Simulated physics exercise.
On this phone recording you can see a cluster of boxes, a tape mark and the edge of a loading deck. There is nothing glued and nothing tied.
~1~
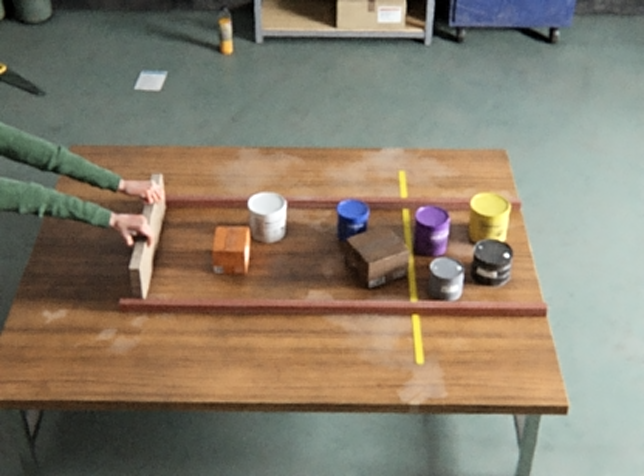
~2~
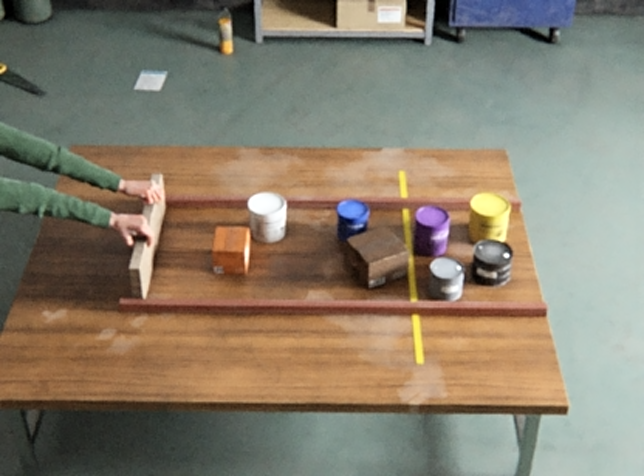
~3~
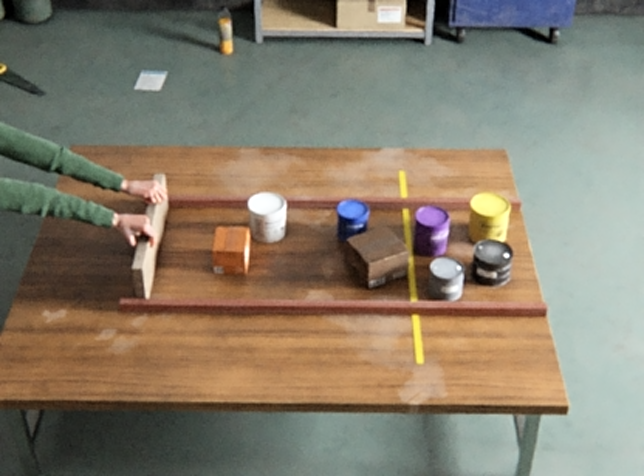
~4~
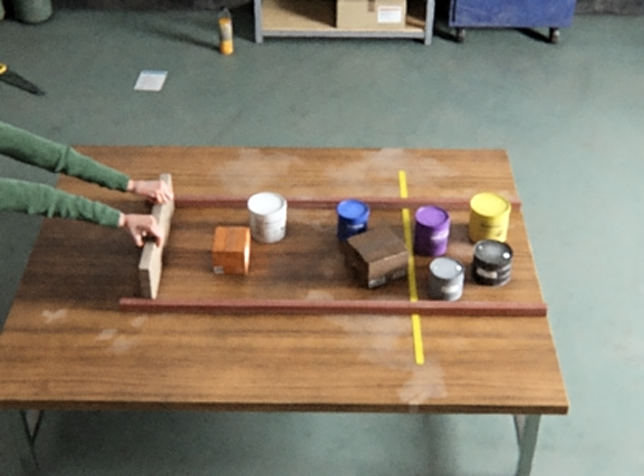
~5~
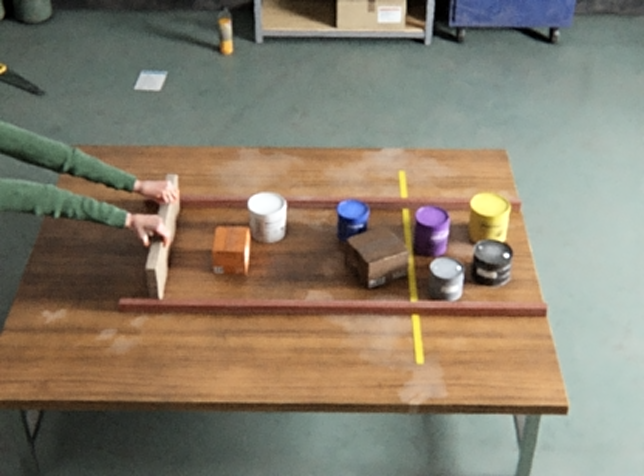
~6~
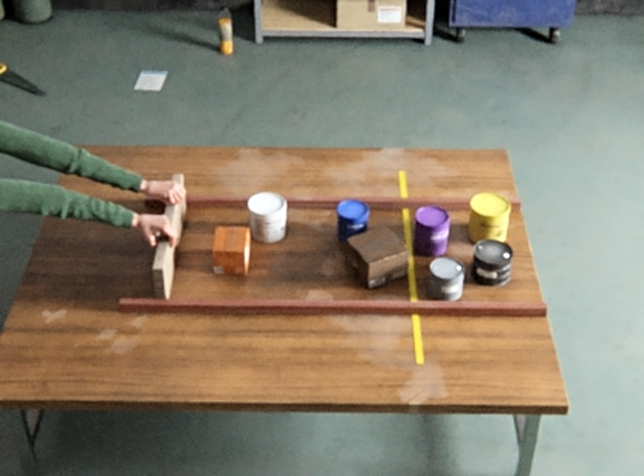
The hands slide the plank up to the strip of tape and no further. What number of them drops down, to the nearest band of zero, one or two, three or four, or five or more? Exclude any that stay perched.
The drop will claim none of them.
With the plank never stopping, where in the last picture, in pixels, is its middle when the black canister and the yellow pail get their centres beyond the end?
I'd put it close to (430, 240), and close to (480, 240) for the other one.
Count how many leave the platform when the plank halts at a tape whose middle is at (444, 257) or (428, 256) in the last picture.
Well, you'd get 1 the first time and 0 the second time.
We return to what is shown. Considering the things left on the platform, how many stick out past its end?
0 is the number.
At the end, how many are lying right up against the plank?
The number is 2.
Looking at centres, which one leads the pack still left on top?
It's the black canister that is foremost.
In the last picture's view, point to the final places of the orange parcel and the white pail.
Taking them in turn, first comes (427, 252), then (426, 213).
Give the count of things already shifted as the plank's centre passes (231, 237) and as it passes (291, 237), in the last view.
Tally: First 1; then 2.
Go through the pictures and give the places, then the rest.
Yellow pail (488, 220); black canister (492, 263); grey canister (446, 279); plank (149, 236); tape (410, 256), in the first picture.
Black canister (492, 263); brown box (377, 257), in the second picture.
Grey canister (446, 279); plank (151, 236), in the third picture.
Yellow pail (488, 220); orange parcel (231, 250), in the fourth picture.
Black canister (492, 263); blue pail (353, 222), in the fifth picture.
Yellow pail (488, 220); black canister (492, 263); grey canister (446, 279); plank (170, 236); tape (410, 256), in the sixth picture.
A little later, none off yet; yellow pail at rest near (488, 220); black canister at rest near (492, 263); grey canister at rest near (446, 279).
When it is over, the number that fall off is zero.
